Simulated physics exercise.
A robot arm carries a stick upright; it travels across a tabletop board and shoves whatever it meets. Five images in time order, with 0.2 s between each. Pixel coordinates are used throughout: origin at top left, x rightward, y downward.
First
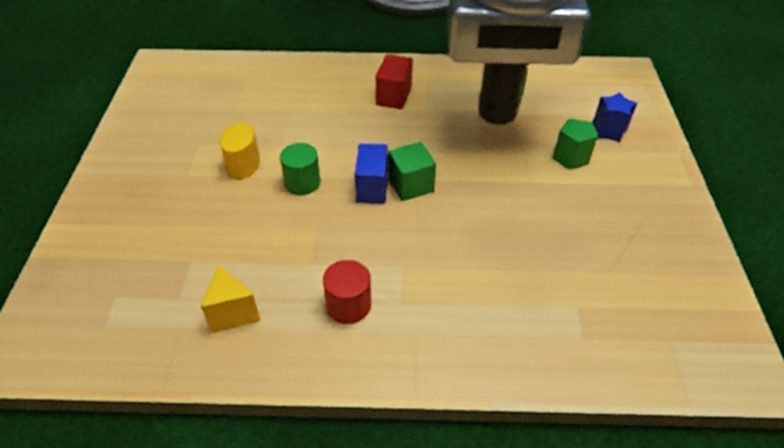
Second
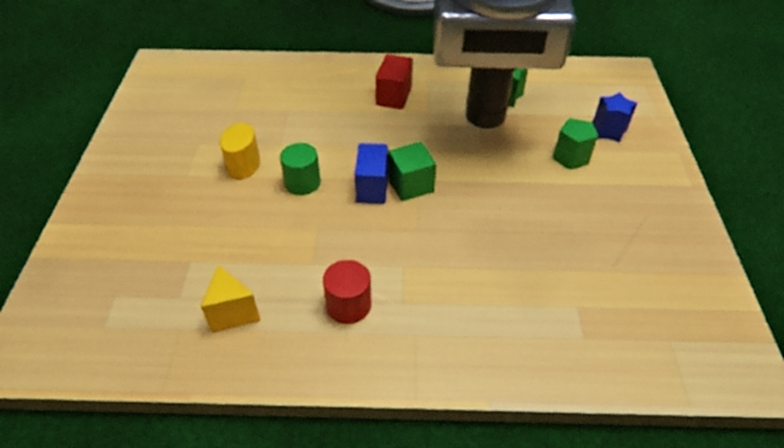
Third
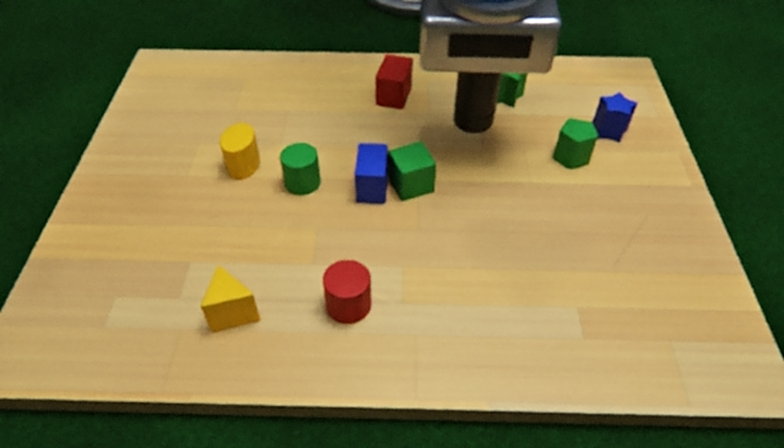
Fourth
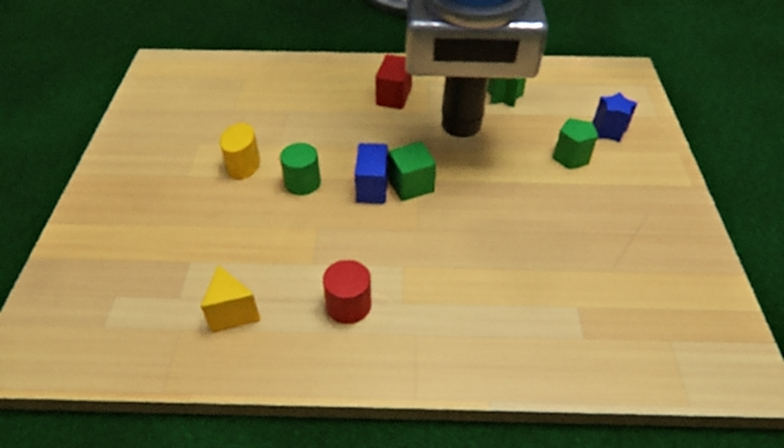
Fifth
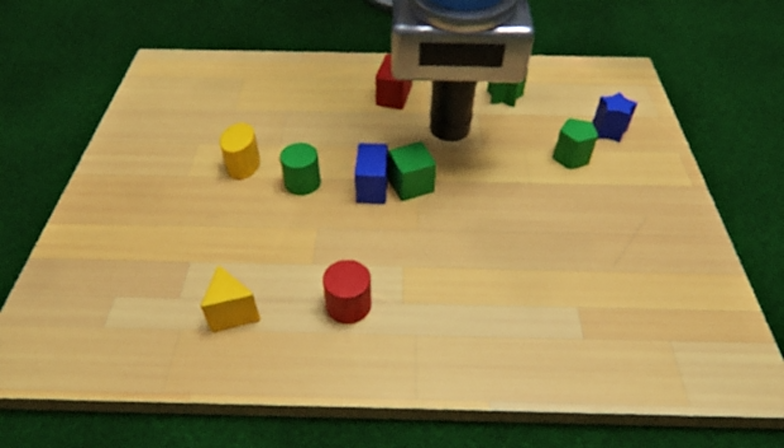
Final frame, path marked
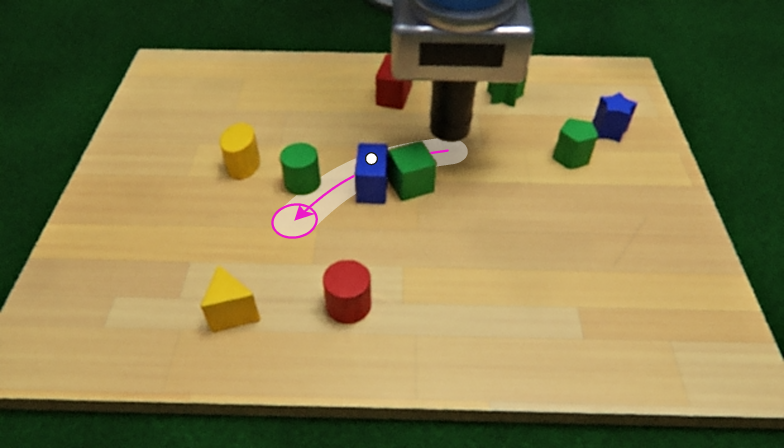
A robot arm with a dark stick moved slowly left and slightly toward the viewer over a wooden board, revealing a green block behind it, while the scattered colorful blocks all stayed still.
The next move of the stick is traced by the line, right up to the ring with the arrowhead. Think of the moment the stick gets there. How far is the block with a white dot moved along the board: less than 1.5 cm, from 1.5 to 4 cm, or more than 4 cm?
It ends farther than 4 cm from its spot.
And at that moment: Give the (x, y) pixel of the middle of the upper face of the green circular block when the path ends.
Its top middle: (274, 162).
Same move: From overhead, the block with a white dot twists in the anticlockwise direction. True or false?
That is true.
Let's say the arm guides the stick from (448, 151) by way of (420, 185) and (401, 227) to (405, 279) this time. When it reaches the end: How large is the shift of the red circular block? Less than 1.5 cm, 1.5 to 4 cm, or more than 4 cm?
By the end of the path, it will have gone short of 1.5 cm.
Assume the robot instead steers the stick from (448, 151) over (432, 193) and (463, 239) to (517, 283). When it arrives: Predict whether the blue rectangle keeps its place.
At the end of the path, it will have moved.
Path on the board, from (448, 151) via (391, 161) and (339, 185), ending at (295, 221); the dot is on the blue rectangle.
What follows on the original path. One third of the way, stick at (390, 141); blue rectangle at (366, 162).
Two thirds of the way, stick at (336, 164); green circular block at (295, 155); blue rectangle at (342, 186), turned 80° anticlockwise.
At the end, stick at (291, 200); green circular block at (274, 162); blue rectangle at (330, 201), turned 145° anticlockwise; green square piece in place.
